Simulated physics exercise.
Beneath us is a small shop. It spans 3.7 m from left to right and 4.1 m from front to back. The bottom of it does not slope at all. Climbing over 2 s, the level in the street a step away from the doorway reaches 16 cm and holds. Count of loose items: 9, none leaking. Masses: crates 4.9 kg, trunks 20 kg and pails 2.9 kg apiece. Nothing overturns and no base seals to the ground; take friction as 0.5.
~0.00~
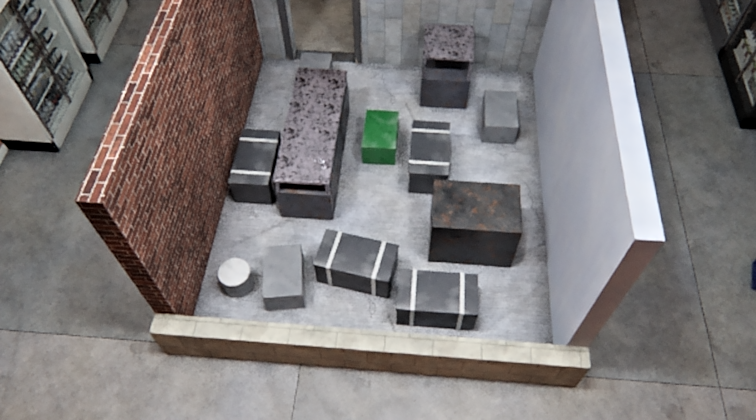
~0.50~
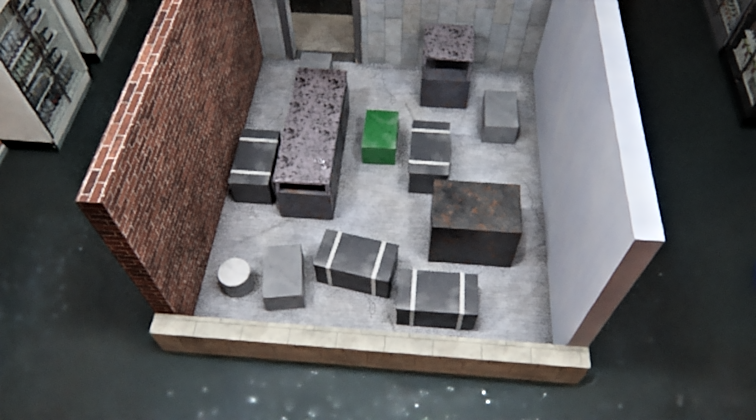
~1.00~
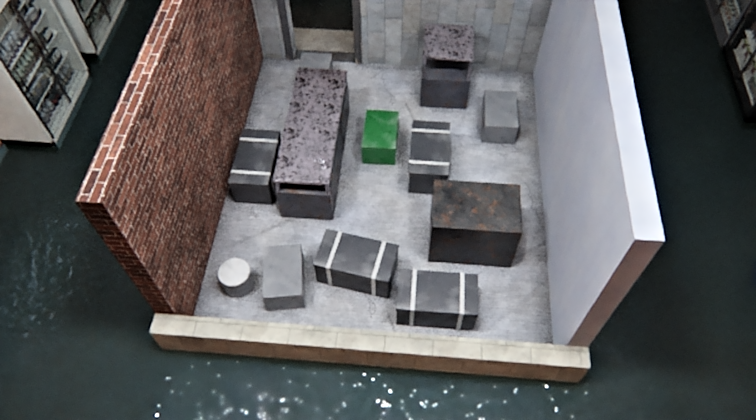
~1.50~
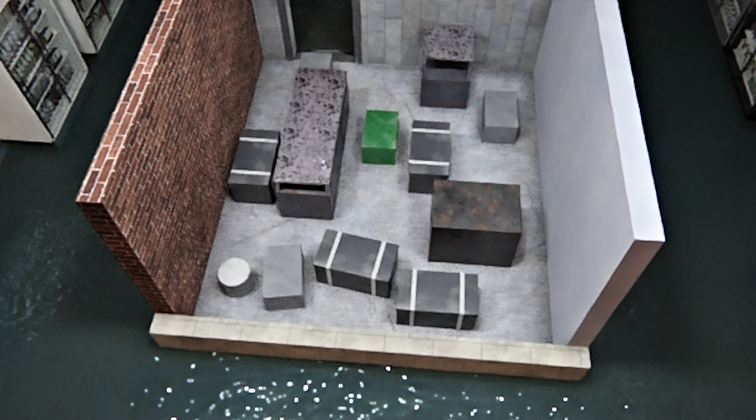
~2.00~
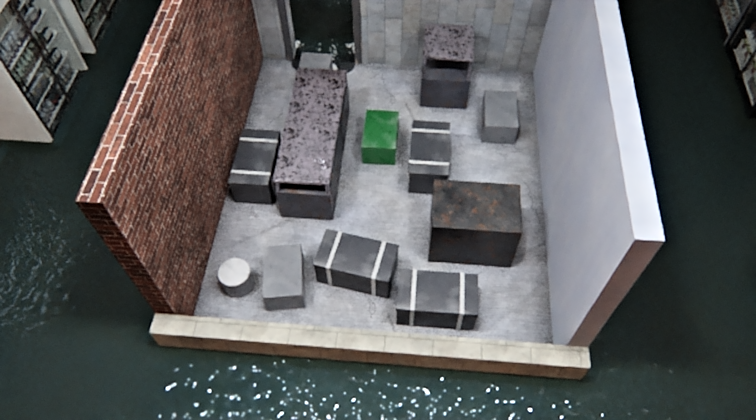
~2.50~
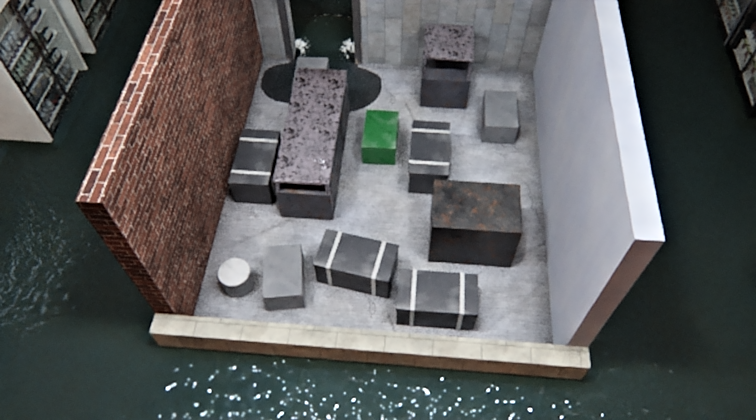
Dark water spread across the floor all around a small walled shop of crates and trunks, then came in through the back doorway and pooled around the long speckled counter, while the green crate stayed put.
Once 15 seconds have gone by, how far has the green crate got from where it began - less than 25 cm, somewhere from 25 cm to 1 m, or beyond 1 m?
It shifts a modest distance.
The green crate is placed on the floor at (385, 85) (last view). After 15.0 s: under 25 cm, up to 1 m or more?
Answer: It scarcely moves.
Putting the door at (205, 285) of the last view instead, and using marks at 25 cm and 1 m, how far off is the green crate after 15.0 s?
Then the green crate is swept a long way.
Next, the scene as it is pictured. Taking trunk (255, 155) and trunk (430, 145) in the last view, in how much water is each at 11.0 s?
Around 9 cm and 4 cm.
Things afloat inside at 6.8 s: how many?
My tally comes to 1.
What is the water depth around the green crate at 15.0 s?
About 6 cm.
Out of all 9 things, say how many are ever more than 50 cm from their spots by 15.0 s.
The number is 6.
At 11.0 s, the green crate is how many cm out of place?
I'd put it at around 30 cm.
After 3.5 s the green crate is near (381, 134), 0.1 m from its start, aground; 1 afloat.
After 6.8 s the green crate is near (368, 160), 0.5 m from its start, aground; 1 afloat.
After 11.0 s the green crate is near (361, 143), 0.3 m from its start, afloat; 7 afloat.
After 15.0 s the green crate is near (413, 145), 0.5 m from its start, afloat; 9 afloat.
